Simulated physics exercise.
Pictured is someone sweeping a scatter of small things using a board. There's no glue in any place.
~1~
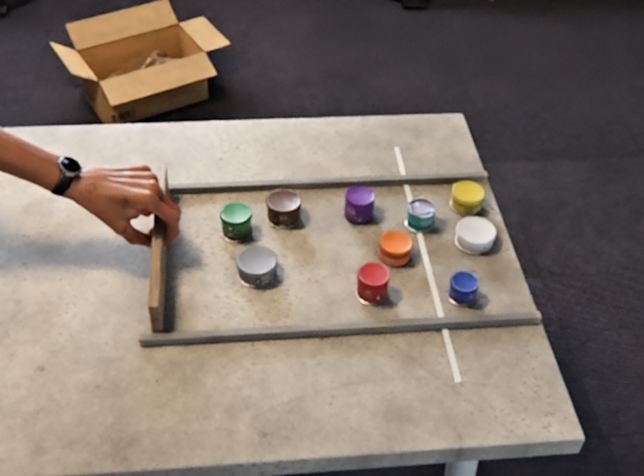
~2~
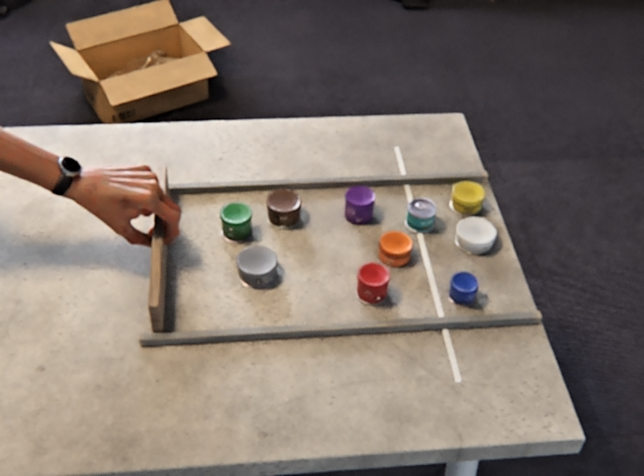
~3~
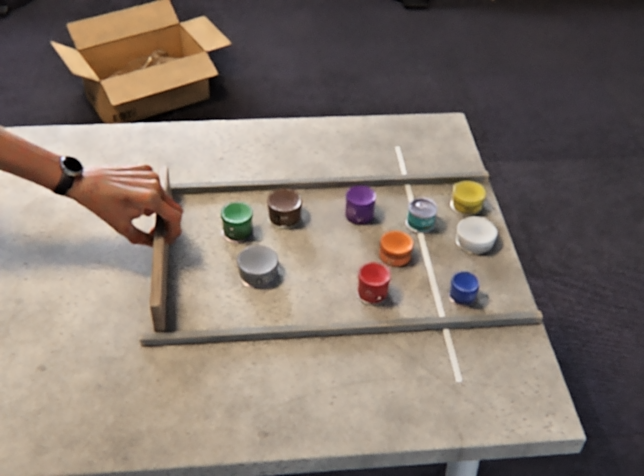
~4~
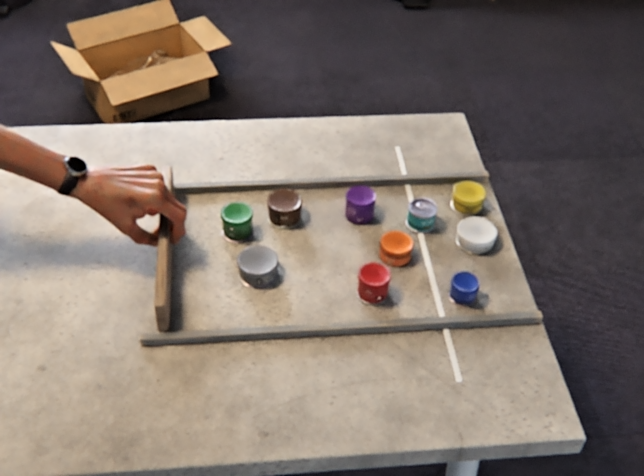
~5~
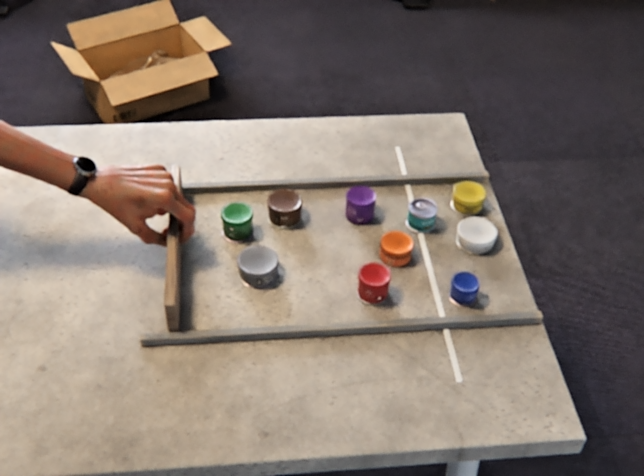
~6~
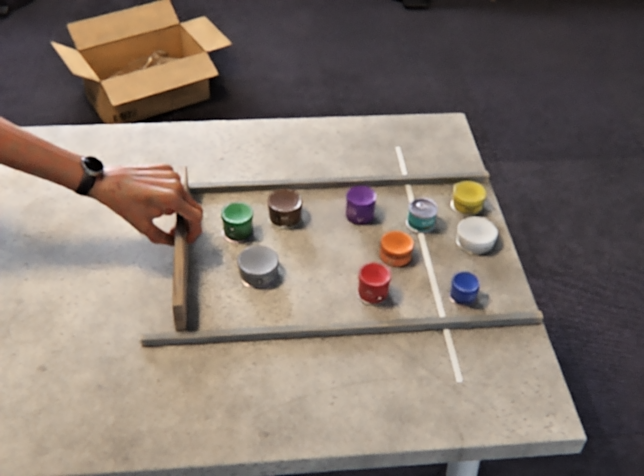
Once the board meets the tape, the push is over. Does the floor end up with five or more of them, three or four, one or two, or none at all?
The floor ends up with none at all.
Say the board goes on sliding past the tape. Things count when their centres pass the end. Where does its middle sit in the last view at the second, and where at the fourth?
Its middle is near (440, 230) and then near (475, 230).
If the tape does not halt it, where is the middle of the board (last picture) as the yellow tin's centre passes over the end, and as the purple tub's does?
About (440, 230), and (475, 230) for the other.
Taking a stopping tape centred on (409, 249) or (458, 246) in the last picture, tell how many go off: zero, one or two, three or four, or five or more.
Taken in order, that's zero and then either one or two down.
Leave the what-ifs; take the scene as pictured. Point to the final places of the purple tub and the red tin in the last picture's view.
First object: (456, 202); second object: (453, 281).
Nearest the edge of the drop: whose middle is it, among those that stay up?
That one is the white pot.
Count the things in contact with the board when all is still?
4.
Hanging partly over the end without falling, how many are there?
The figure is 1.
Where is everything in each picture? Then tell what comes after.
Yellow tin (467, 199); white pot (475, 236); blue tin (463, 289); board (160, 245); tape (423, 248), in the first frame.
White pot (475, 236); green tin (237, 223), in the second frame.
Blue tin (464, 289); red tin (374, 284), in the third frame.
Yellow tin (468, 199); board (166, 245), in the fourth frame.
White pot (476, 236); turquoise pot (422, 216), in the fifth frame.
Yellow tin (468, 199); white pot (476, 236); blue tin (464, 289); board (182, 244); tape (424, 248), in the sixth frame.
Early on, none off yet; yellow tin at rest near (468, 199); white pot at rest near (476, 236); blue tin at rest near (464, 289).
Finally, the number that fall off is zero.
